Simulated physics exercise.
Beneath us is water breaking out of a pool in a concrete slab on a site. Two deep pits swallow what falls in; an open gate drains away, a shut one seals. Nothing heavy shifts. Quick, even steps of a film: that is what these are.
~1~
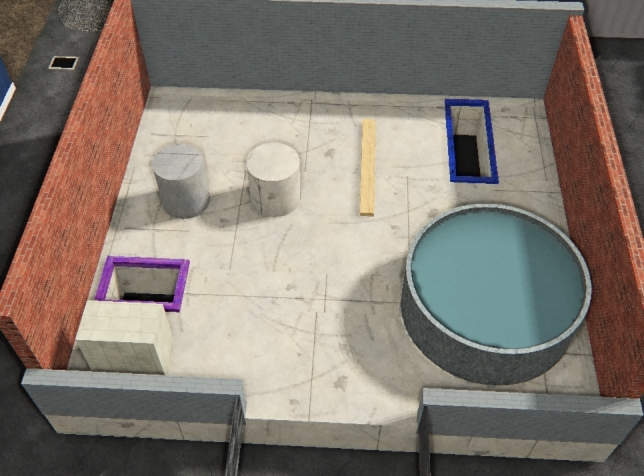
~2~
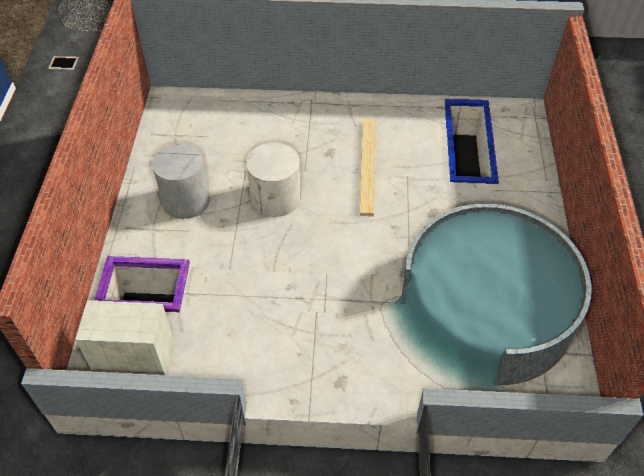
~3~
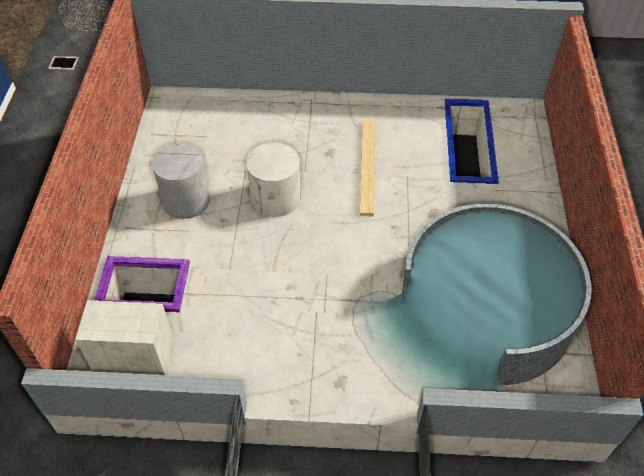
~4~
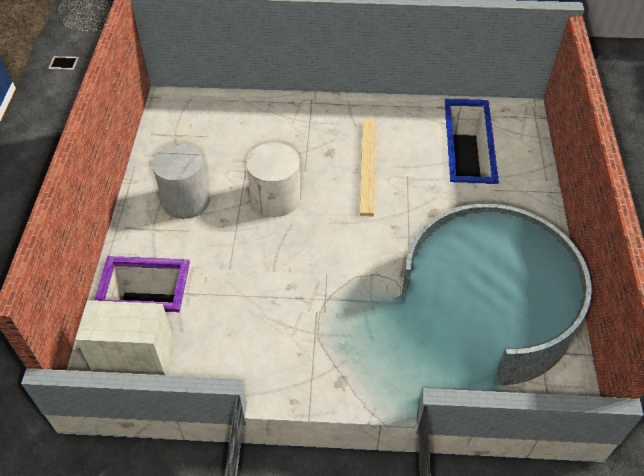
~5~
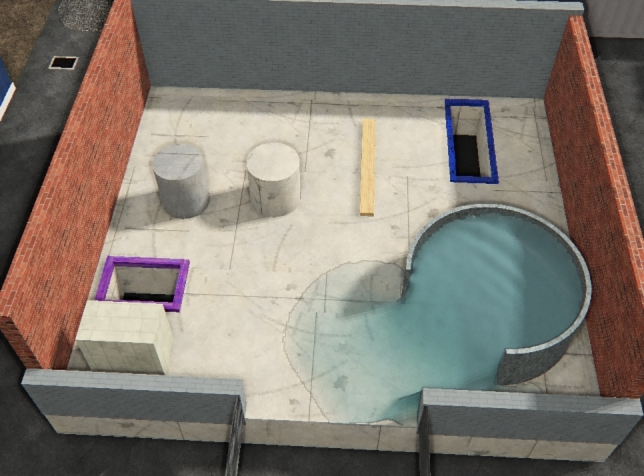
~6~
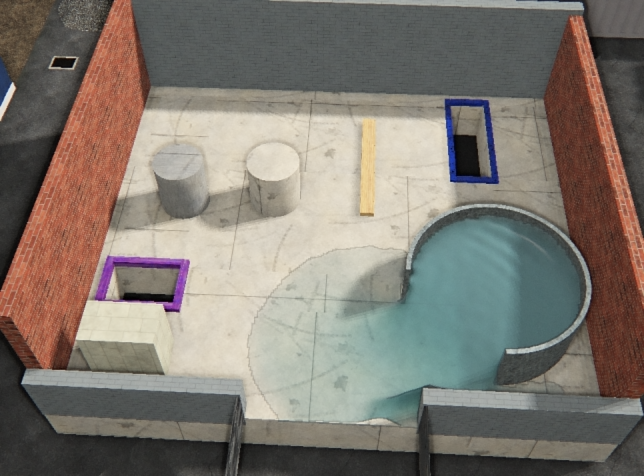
The clip shows a round tank of still water in a walled concrete yard; a section of its lower-left wall opens, and water pours out, spreading leftward and toward the front across the pale floor.
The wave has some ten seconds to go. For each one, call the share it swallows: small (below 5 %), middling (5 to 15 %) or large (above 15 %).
Calls: Gate - large; blue pit - small; purple pit - middling.
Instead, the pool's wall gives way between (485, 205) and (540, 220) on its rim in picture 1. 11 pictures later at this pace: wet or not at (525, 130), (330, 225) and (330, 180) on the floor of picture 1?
Result, in sequence: Inundated; untouched by the flood; untouched by the flood.
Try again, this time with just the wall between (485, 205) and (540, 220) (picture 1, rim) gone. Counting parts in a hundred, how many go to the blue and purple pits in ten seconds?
The blue pit gets 55 per cent and the purple pit 0 per cent.
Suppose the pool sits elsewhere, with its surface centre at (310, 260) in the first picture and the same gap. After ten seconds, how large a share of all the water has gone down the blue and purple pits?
In per cent: Blue 0, purple 25.
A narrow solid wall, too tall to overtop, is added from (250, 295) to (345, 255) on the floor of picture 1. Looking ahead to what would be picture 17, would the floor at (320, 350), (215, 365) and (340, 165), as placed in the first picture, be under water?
Taken in turn, the three points are soaked, soaked and unsoaked.
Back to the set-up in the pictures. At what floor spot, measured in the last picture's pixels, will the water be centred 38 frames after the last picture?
About (336, 290) in the last view.
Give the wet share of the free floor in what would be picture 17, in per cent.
I reckon 30 per cent or so.
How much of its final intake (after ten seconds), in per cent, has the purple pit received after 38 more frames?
Around 95 in a hundred.
A moment on, water covers 30 % of the floor; the gate 10 %, the blue pit 0 %, the purple pit 0 %.
Next, water covers 30 % of the floor; the gate 20 %, the blue pit 0 %, the purple pit 0 %.
Then, water covers 40 % of the floor; the gate 30 %, the blue pit 0 %, the purple pit 4 %.
Later, water covers 65 % of the floor; the gate 37 %, the blue pit 0 %, the purple pit 7 %.
In the end, water covers 85 % of the floor; the gate 42 %, the blue pit 0 %, the purple pit 8 %.
